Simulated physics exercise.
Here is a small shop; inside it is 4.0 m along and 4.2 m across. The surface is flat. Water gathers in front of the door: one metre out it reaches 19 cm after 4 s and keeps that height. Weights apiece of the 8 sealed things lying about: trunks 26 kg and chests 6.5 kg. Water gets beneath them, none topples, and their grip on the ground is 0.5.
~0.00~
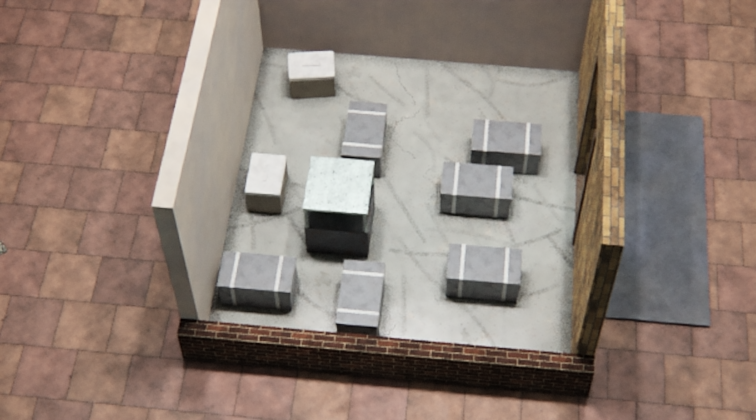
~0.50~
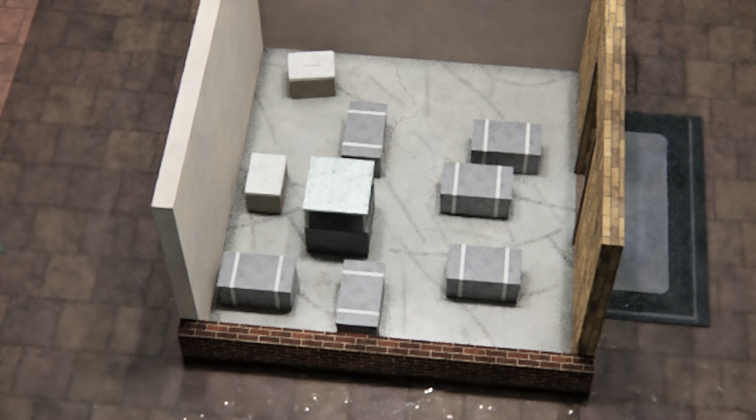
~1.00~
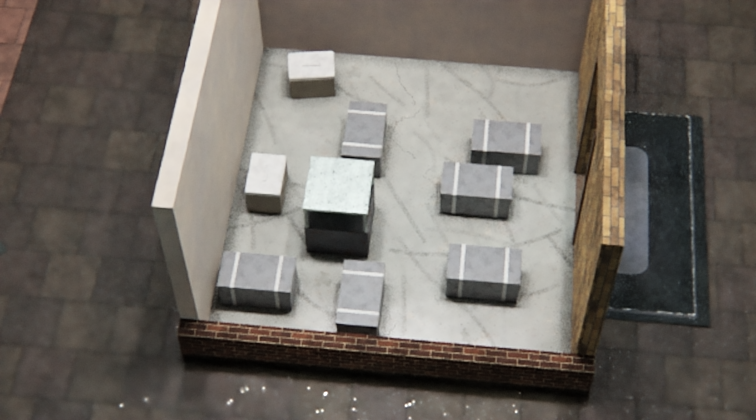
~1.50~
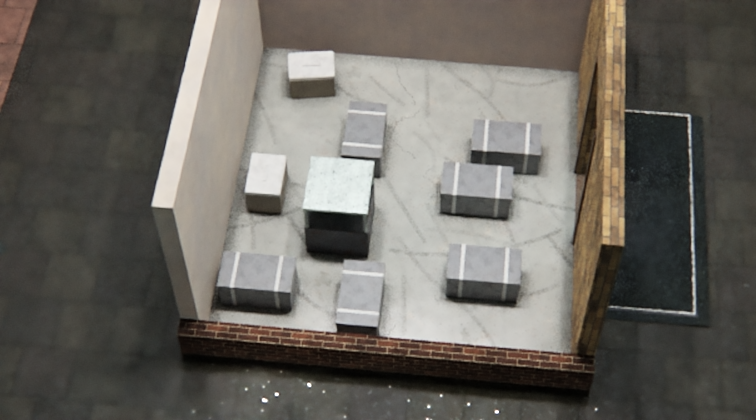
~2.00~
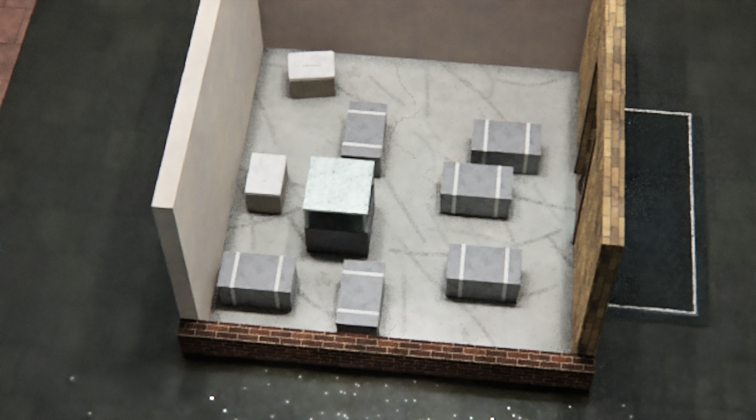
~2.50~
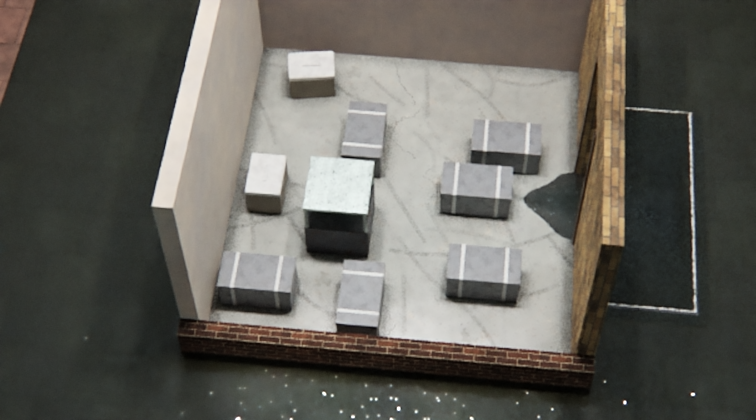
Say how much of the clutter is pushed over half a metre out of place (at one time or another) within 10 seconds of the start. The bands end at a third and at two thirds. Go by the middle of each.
That comes to under a third.
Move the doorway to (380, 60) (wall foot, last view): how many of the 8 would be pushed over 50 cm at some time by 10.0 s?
Then 1.
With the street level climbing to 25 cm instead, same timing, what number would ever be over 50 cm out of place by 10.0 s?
In that case 4 of them.
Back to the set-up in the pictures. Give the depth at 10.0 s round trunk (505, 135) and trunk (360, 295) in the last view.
Roughly 5 and 4 cm.
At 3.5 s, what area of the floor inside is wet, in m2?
Roughly 1.5 m2.
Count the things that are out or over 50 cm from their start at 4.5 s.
0 of them.
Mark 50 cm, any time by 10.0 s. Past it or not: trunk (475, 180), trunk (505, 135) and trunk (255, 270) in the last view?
In that order: Over, less, less.
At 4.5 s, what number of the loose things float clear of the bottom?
I count 0.
After 3.5 s 0 of 8 are over 50 cm from their spots; 0 afloat.
After 4.5 s 0 of 8 are over 50 cm from their spots; 0 afloat.
After 7.0 s 1 of 8 are over 50 cm from their spots; 1 afloat.
After 10.0 s 2 of 8 are over 50 cm from their spots, and 2 have been at some point; 2 afloat.
